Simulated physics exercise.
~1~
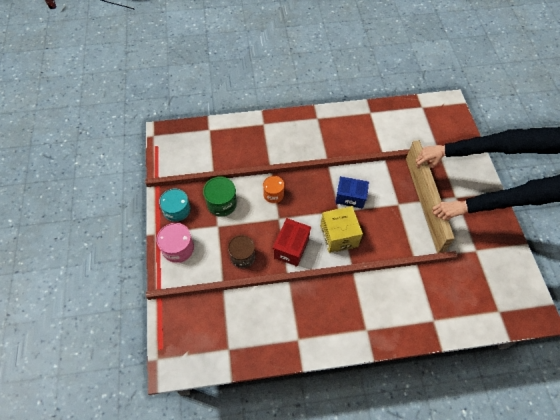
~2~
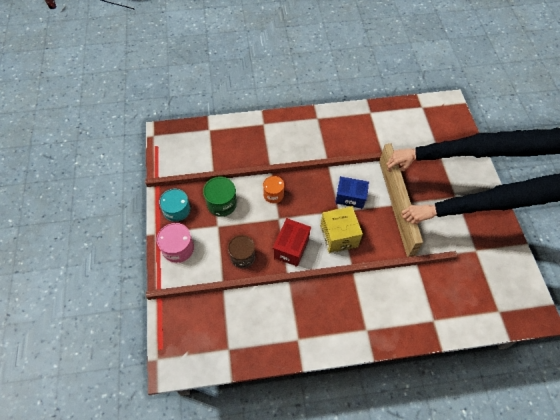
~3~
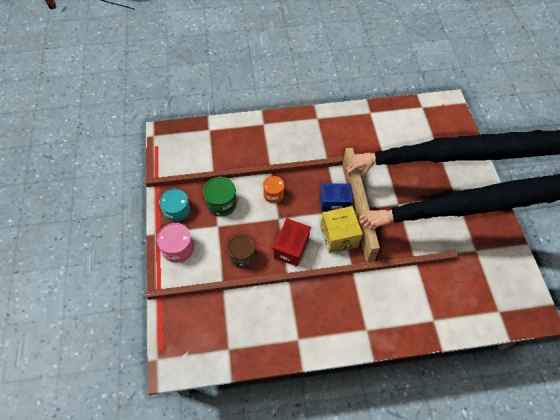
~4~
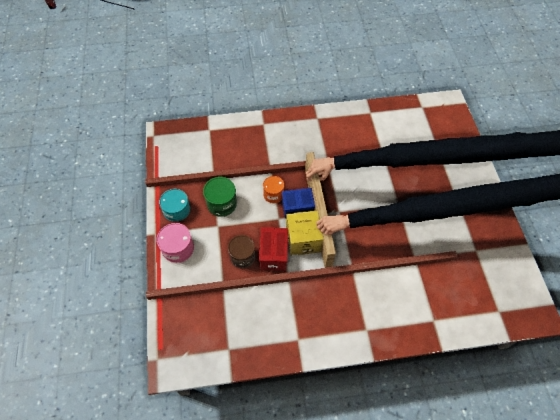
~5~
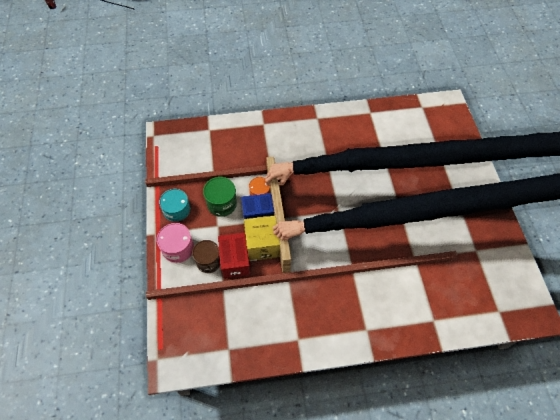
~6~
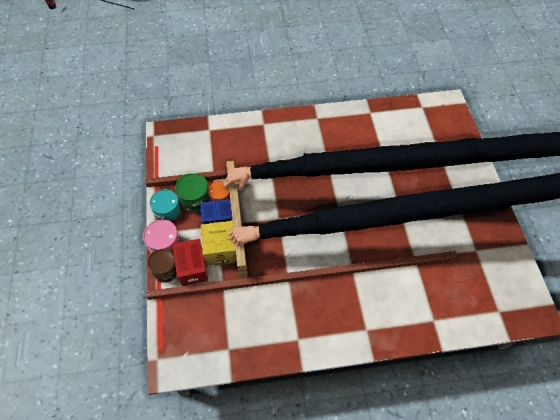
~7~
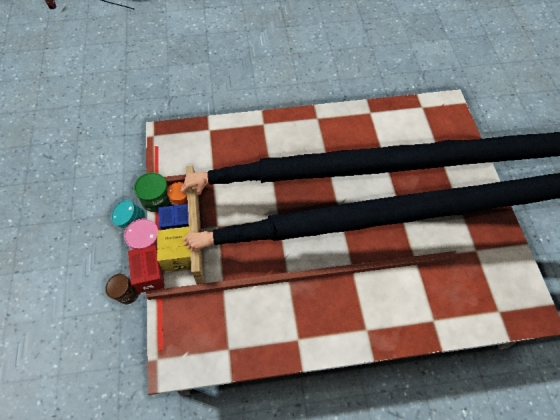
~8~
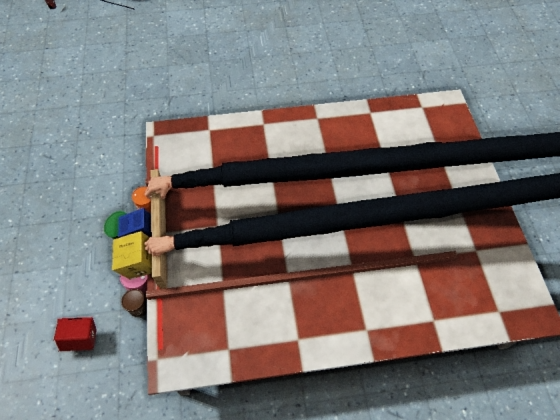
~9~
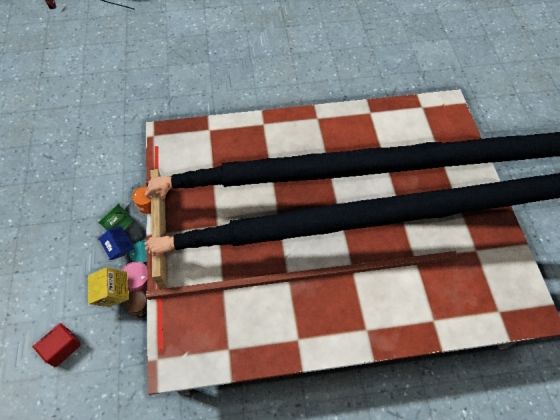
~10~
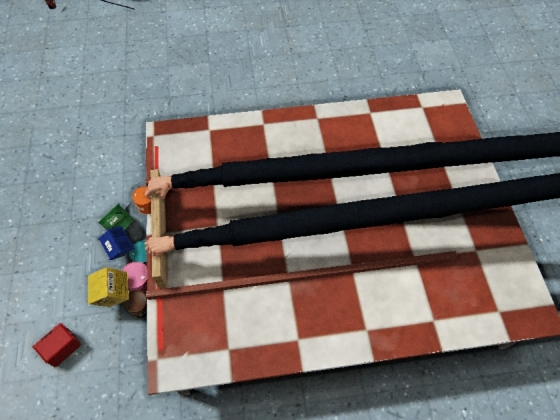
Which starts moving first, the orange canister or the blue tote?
The blue tote starts moving first, pushed left by the plank. The orange canister stays where it is until later in the sweep.
